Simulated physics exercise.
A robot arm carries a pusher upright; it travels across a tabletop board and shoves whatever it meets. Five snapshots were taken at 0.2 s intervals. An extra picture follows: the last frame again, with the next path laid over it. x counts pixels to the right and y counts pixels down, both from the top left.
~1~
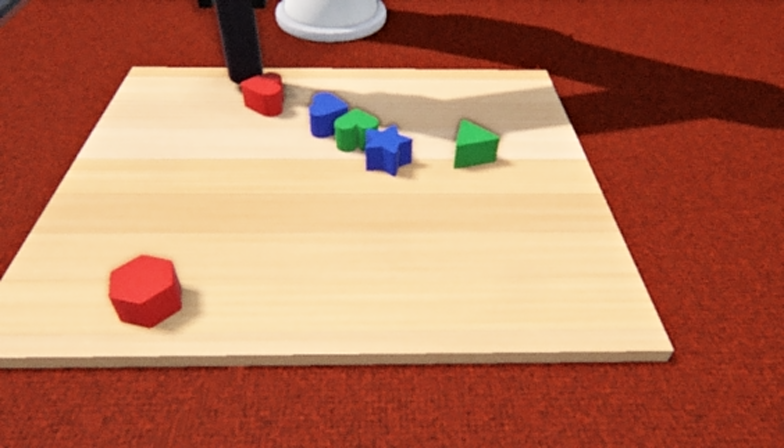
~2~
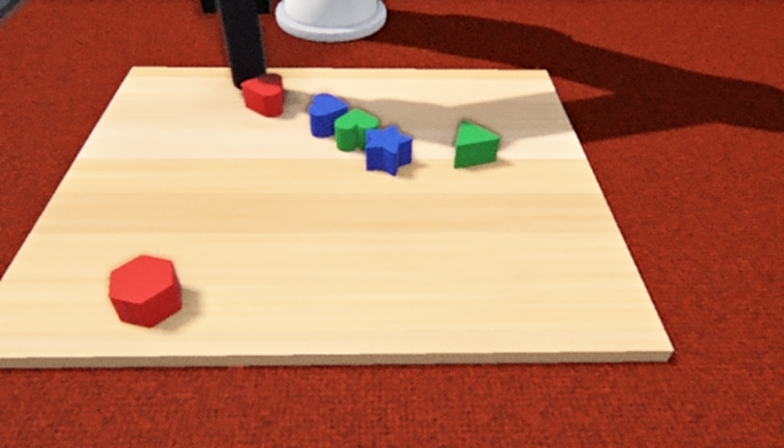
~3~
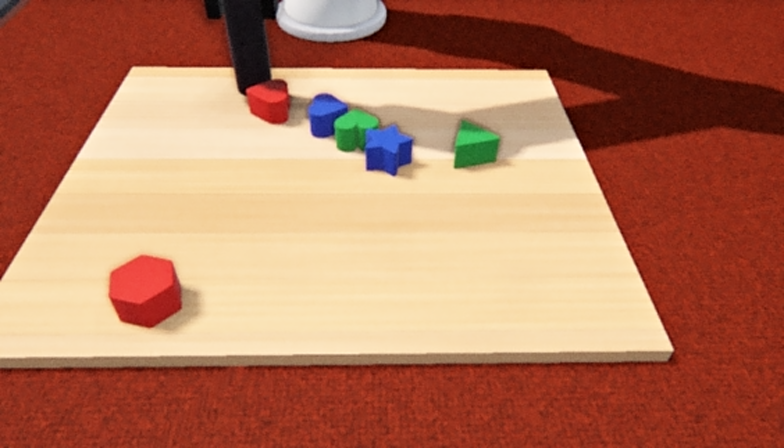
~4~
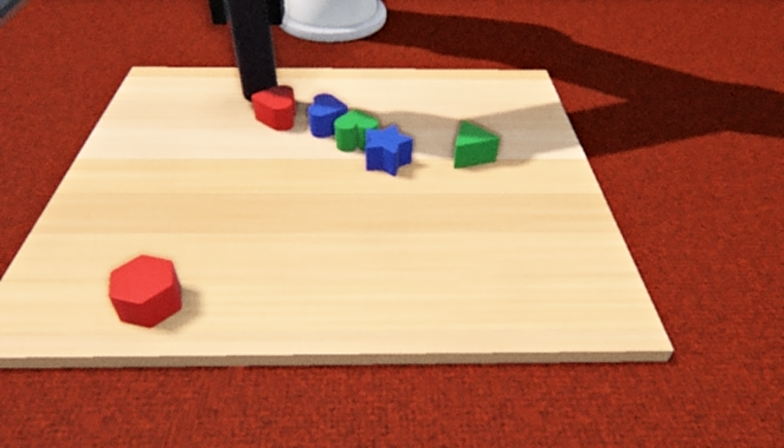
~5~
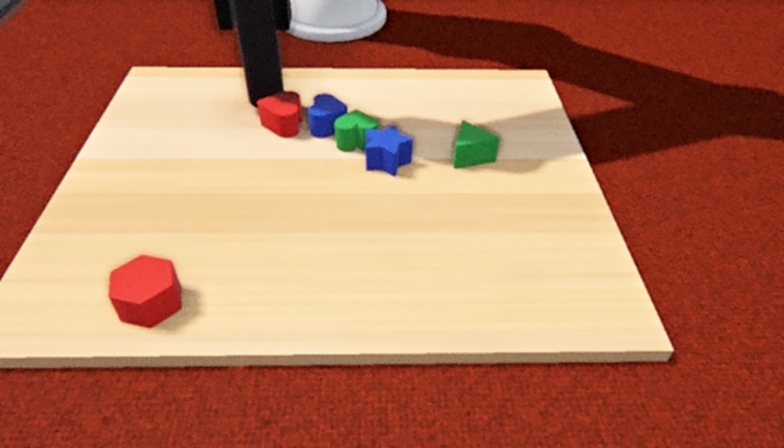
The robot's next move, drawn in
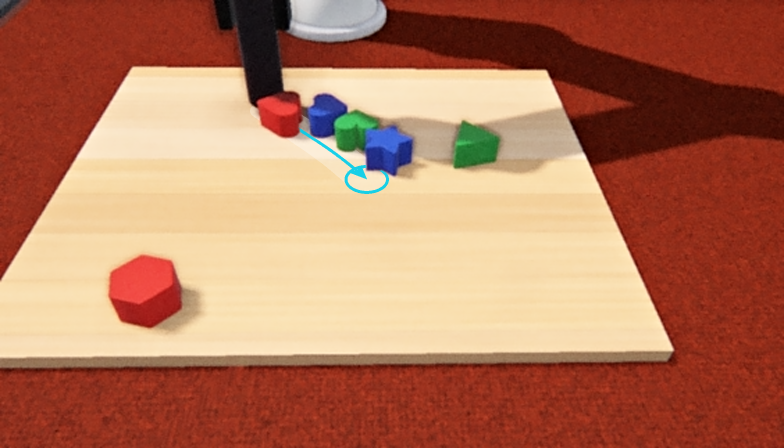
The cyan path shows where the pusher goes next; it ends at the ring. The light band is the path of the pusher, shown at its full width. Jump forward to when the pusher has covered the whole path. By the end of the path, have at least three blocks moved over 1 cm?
My answer is yes.
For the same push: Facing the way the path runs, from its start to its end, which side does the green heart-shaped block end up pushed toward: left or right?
Answer: Leftward.
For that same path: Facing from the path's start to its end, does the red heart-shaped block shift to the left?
In short: No.
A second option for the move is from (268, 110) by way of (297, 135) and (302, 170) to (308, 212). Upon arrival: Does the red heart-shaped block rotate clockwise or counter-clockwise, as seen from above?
Its spin: Anticlockwise.
Path on the board, from (268, 110) via (316, 141), ending at (367, 179).
What follows on the original path. One third of the way, pusher at (299, 122); red heart-shaped block at (310, 126); blue heart-shaped block at (339, 109), turned 50° anticlockwise; green heart-shaped block at (367, 121).
Two thirds of the way, pusher at (334, 144); red heart-shaped block at (331, 152), turned 50° clockwise; blue heart-shaped block at (349, 108), turned 50° anticlockwise; green heart-shaped block at (378, 122); blue star at (392, 140).
At the end, pusher at (367, 170); red heart-shaped block at (335, 172), turned 85° clockwise; blue heart-shaped block at (349, 108), turned 50° anticlockwise; green heart-shaped block at (378, 122); blue star at (401, 144), turned 30° anticlockwise.
